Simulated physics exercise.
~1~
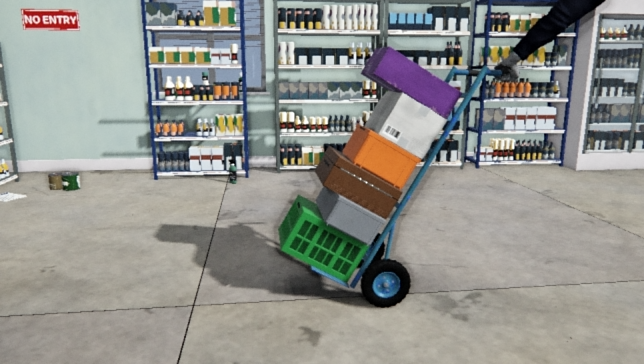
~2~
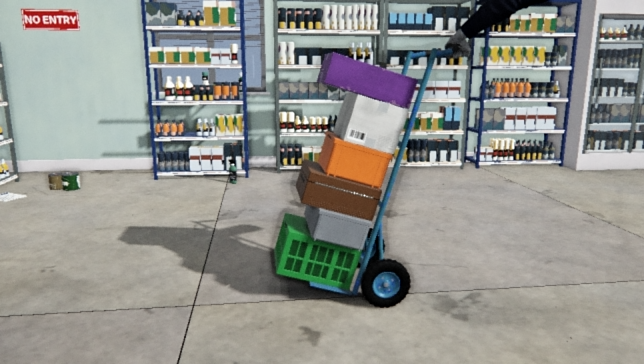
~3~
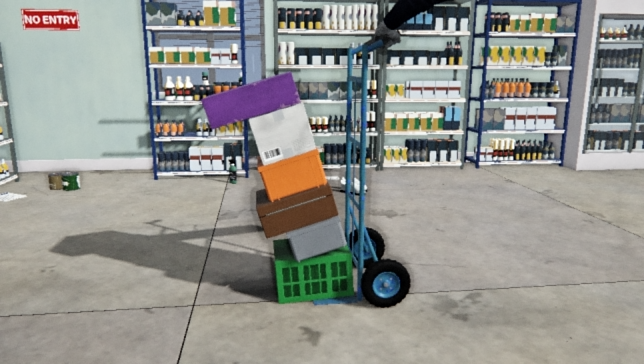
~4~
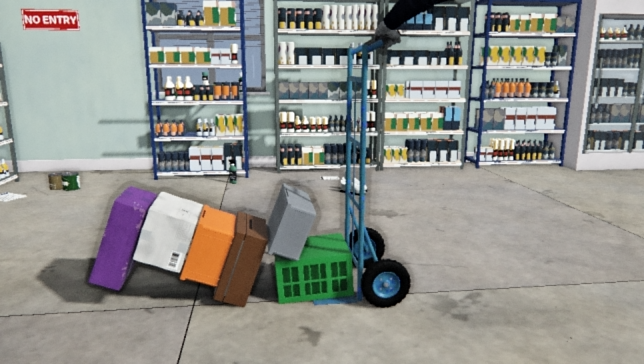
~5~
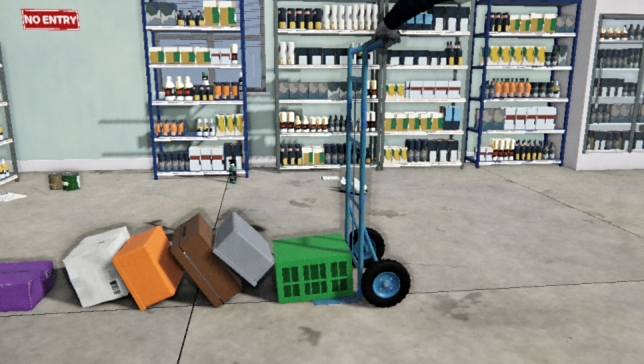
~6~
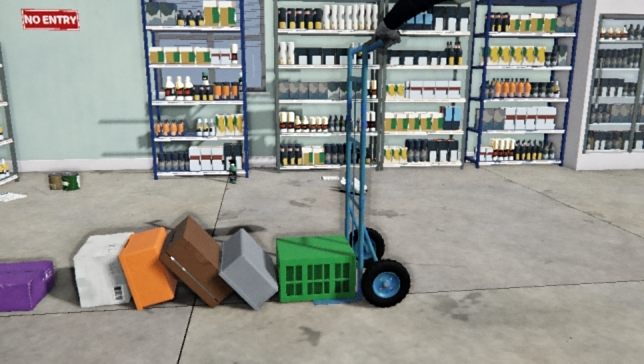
A gloved hand tips a loaded hand truck upright, and all but the green crate topple left.
